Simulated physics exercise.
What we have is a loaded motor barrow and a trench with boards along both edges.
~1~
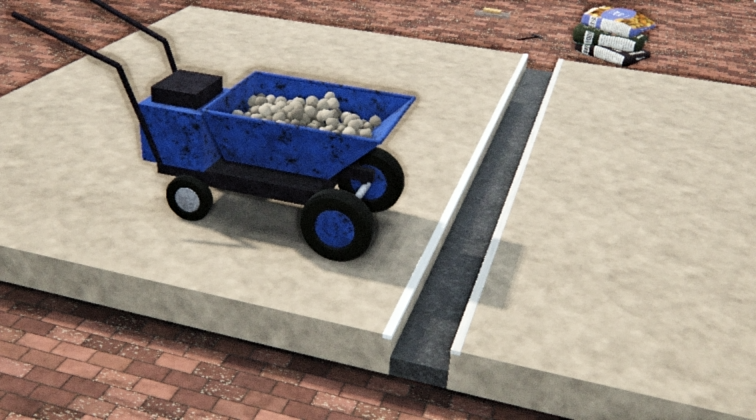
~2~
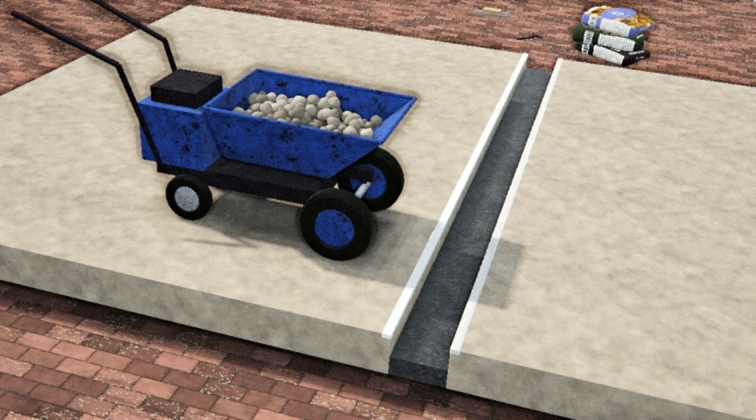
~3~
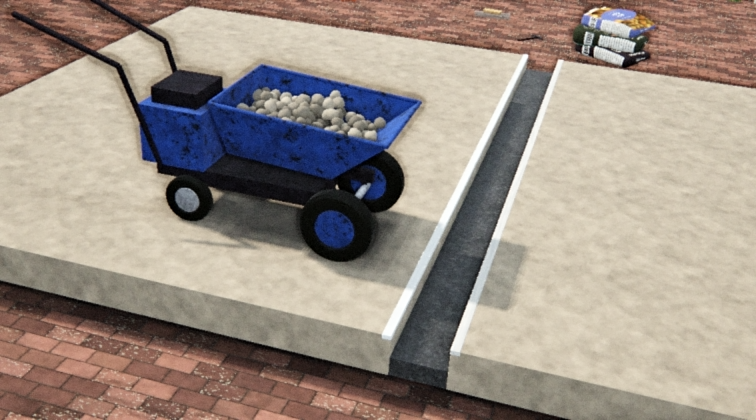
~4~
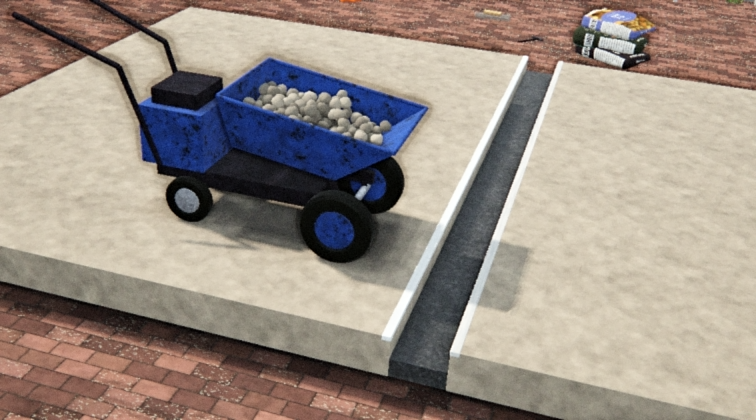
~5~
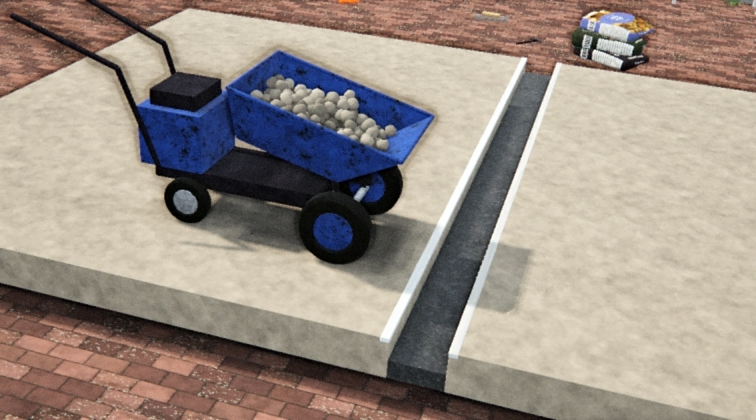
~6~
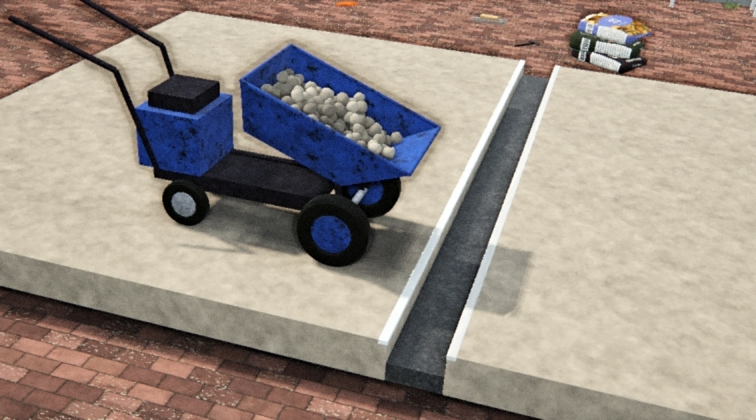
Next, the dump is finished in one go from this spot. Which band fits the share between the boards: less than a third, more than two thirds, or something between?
In the trench: Between a third and two thirds.
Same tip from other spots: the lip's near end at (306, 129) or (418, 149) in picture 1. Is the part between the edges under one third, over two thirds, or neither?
First between a third and two thirds, then less than a third.
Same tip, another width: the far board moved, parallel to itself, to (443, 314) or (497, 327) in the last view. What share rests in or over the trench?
First some 20, then 90 per cent.
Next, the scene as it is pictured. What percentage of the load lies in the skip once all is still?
It comes to 5 per cent or so.
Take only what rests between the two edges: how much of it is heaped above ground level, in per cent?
About 20 per cent.
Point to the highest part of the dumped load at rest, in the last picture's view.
Close to (489, 261).
Shortly afterwards, skip tipped steeply; the whole lot in the skip.
Next, skip tipped right over; near half in the skip; near a third in or heaped over the trench; a little beyond it; only a few falling.
Some moments later, skip tipped right over; a little in the skip; near half in or heaped over the trench; near a third beyond it.
In the end, skip tipped right over; only a few in the skip; near two thirds in or heaped over the trench; near a third beyond it.
